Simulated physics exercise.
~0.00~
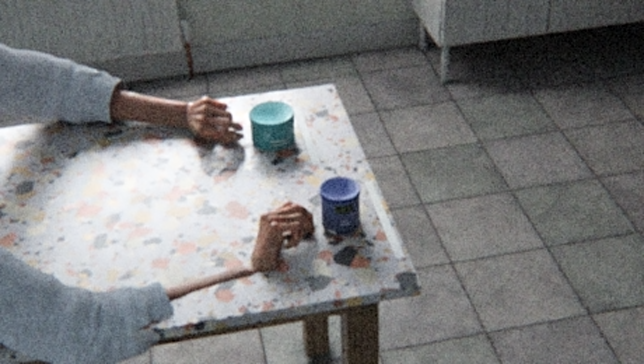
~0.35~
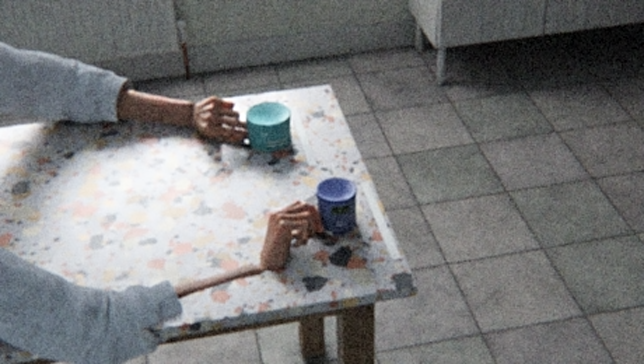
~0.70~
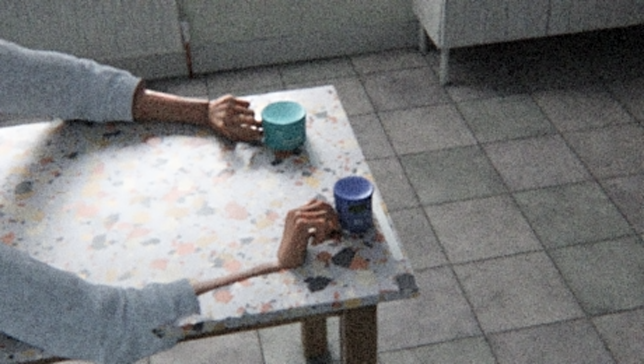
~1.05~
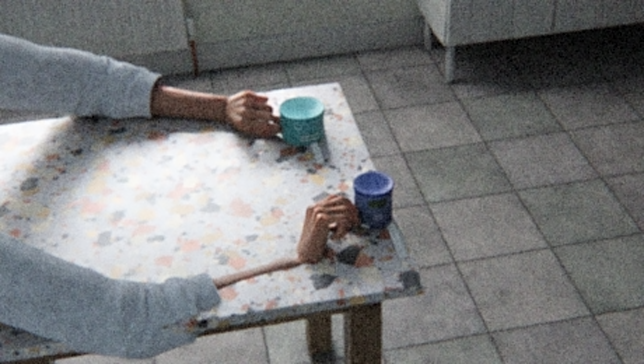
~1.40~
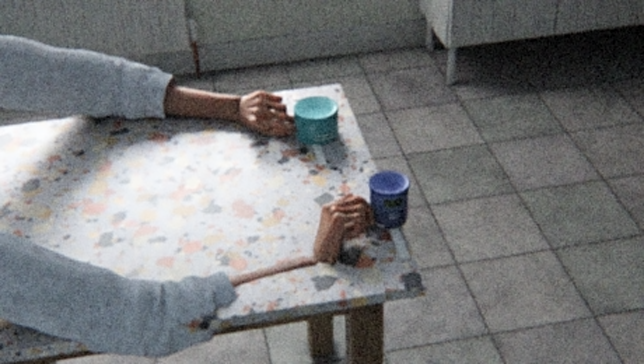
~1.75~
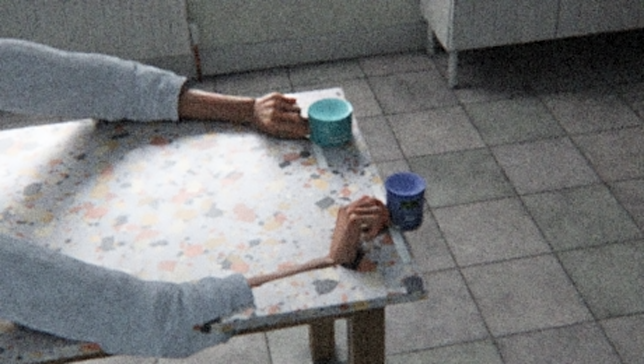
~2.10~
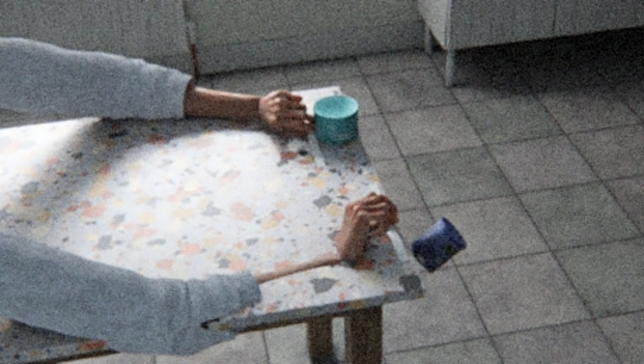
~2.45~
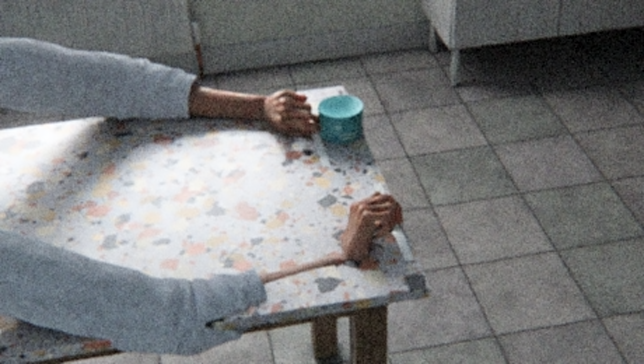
Two arms in grey sleeves reach in from the left across a pale speckled table, seen from above in a room with a grey tiled floor. The far hand rests beside a turquoise tub, and the near hand sits behind a blue tin close to the table's right end. Both hands slowly push the containers to the right, towards the edge. The blue tin begins to lean, then tips over the edge and drops out of sight. The hands come to rest, and the turquoise tub remains standing on the table near its end.
